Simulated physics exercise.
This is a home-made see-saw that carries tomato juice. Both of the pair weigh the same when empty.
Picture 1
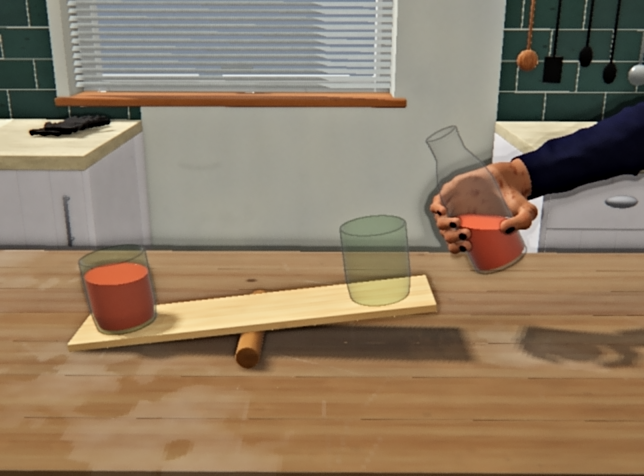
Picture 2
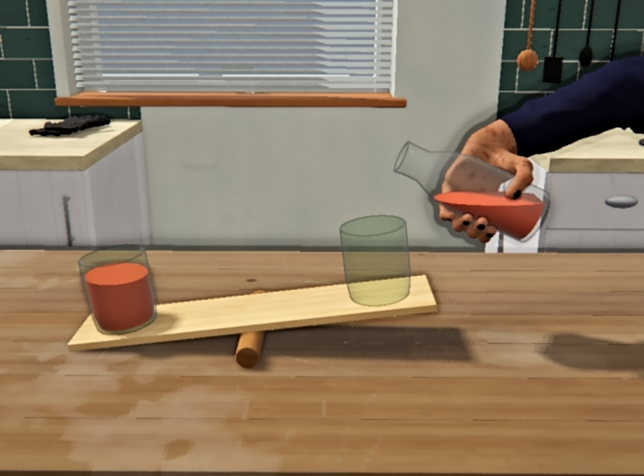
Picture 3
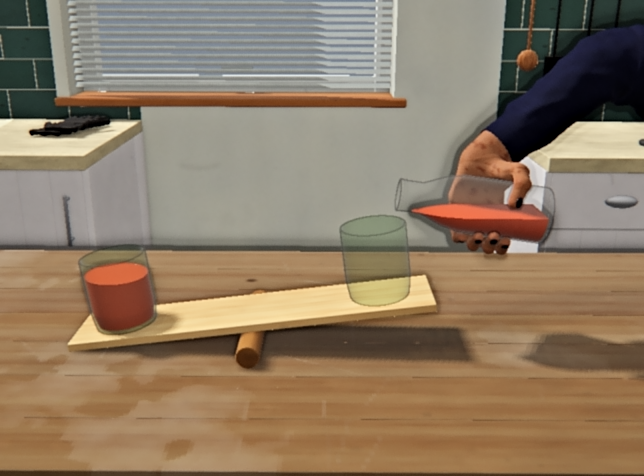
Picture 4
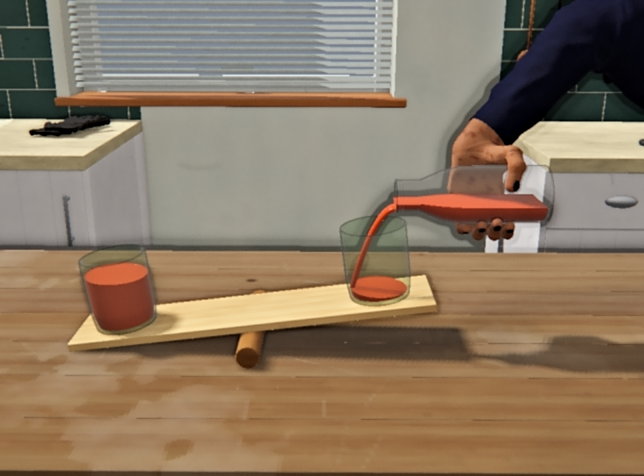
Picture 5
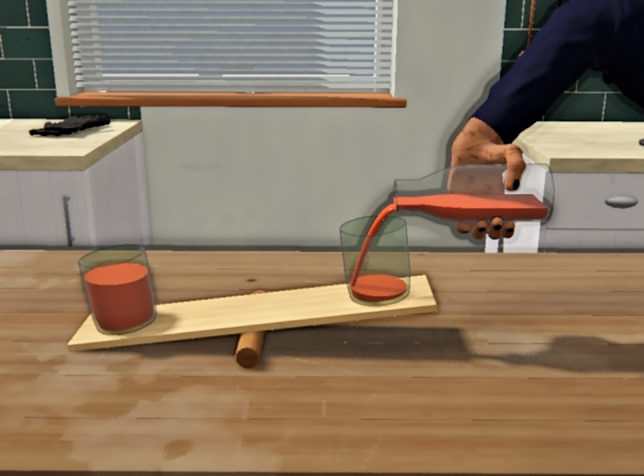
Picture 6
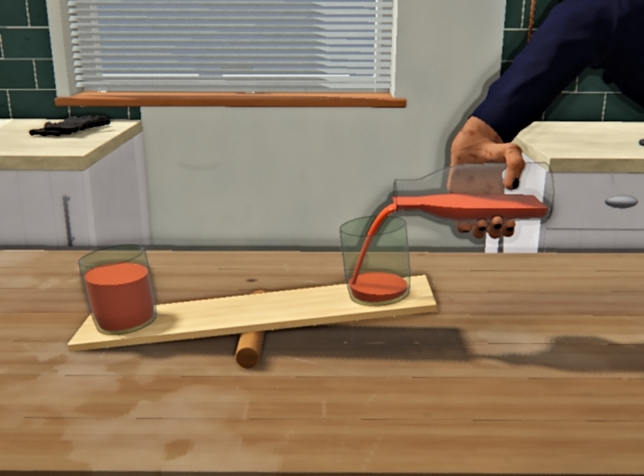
A hand tilts a glass bottle and pours red liquid into the raised right cup.
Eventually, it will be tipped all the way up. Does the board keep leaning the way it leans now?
Oh, it's not going anywhere.
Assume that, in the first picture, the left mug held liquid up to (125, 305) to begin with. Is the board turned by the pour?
I'd say it seesaws across, honestly.
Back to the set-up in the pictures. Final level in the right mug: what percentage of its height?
Roughly 45 per cent of the height.
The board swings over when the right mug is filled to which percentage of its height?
I'd guess close to 70 in a hundred.
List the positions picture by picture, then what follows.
In the first picture, the milk bottle is picked up; milk bottle (471, 196) tipped 30° with all of its load; right mug (376, 258) empty, raised; left mug (119, 287) about two thirds full, on the low side.
In the second picture, the milk bottle leans over the right mug; rolling pin (248, 355); right mug (376, 258) empty.
In the third picture, the milk bottle leans over the right mug; milk bottle (469, 205) tipped 80° with all of its load; right mug (376, 258) empty.
In the fourth picture, the tomato juice is flowing; rolling pin (248, 355); right mug nearly empty, surface at (379, 287); left mug about two thirds full, surface at (116, 274).
In the fifth picture, the tomato juice is flowing; milk bottle (467, 194) tipped 90° with nearly all of its load; right mug (376, 258) nearly empty.
In the sixth picture, the tomato juice is flowing; rolling pin (248, 355); right mug nearly empty, surface at (379, 284); left mug about two thirds full, surface at (116, 274).
Next, the right mug is about a quarter full; the board leans as before.
After that, the right mug is about a third full; the board leans as before.
Finally, the right mug is about half full; the board leans as before.
